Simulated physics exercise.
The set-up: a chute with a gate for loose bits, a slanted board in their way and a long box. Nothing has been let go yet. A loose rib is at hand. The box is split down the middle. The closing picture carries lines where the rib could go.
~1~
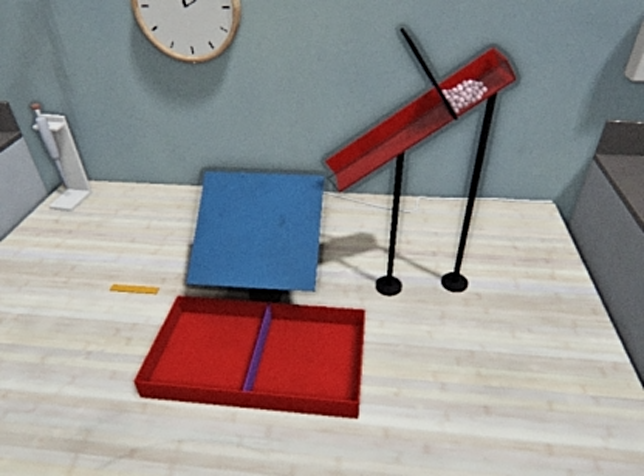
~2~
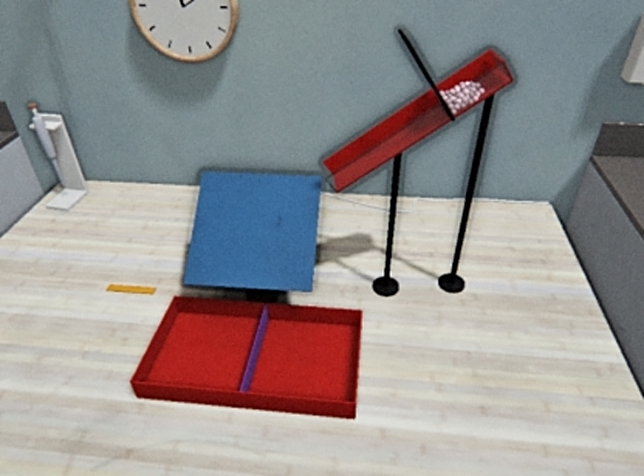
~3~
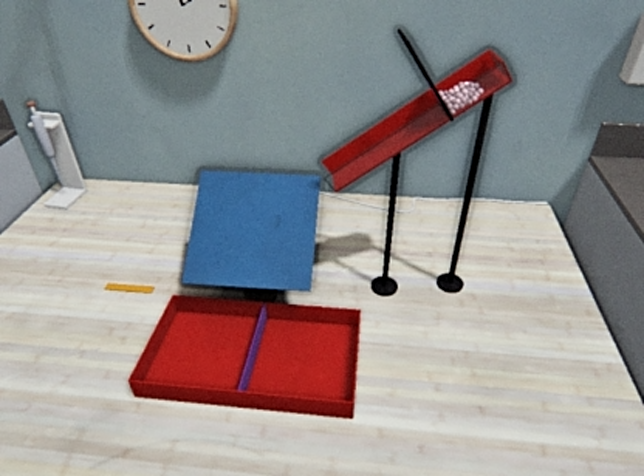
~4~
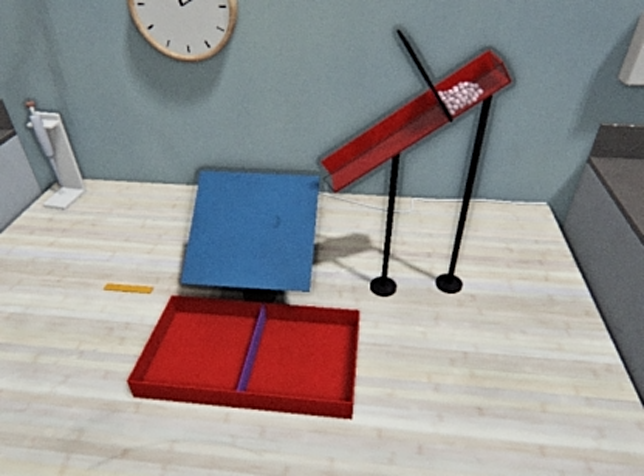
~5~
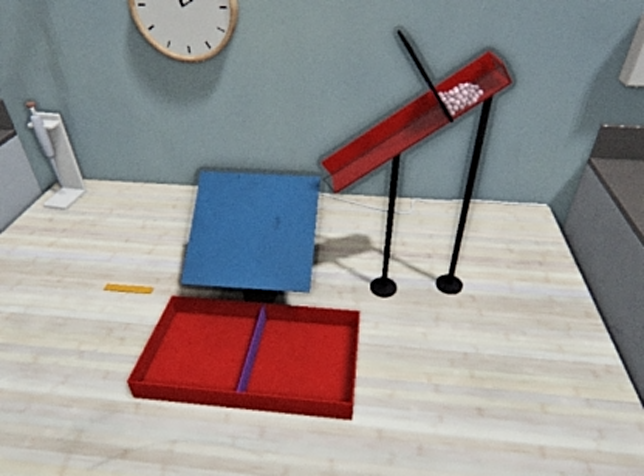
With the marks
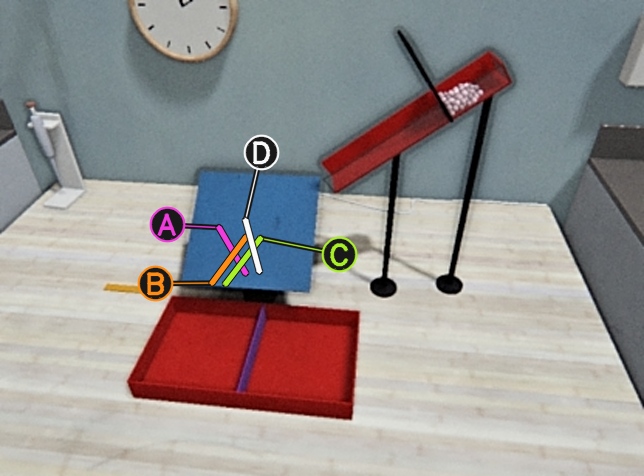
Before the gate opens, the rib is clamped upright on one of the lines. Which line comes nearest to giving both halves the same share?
A works best here.
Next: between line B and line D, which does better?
Here it is line D.
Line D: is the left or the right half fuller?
Right.
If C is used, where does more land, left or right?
More lands on the left.
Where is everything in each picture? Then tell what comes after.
In the first frame, load behind the gate at (462, 95), sugar pearls; lip of the chute at (338, 184), sloping gently.
In the second frame, middle of the board at (254, 229), tilted fairly steeply; middle of its low edge at (247, 288); of its high edge at (261, 174).
In the third frame, front corners of the box at (128, 381) and (354, 403); front end of its middle wall at (238, 391).
In the fourth frame, middle of the load at (457, 96); lip at (333, 184).
In the fifth frame, middle of the load at (458, 97); lip at (334, 185).
On the marked copy, line A from (219, 227) to (245, 273); line B from (246, 236) to (211, 283); line C from (260, 238) to (225, 283); line D from (245, 220) to (259, 271).
For line A, of what is caught, about a third in the left half, about two thirds in the right.
For line B, of what is caught, nearly all in the left half, a stray few in the right.
For line C, of what is caught, nearly all in the left half, a small part in the right.
For line D, of what is caught, about a quarter in the left half, most in the right.
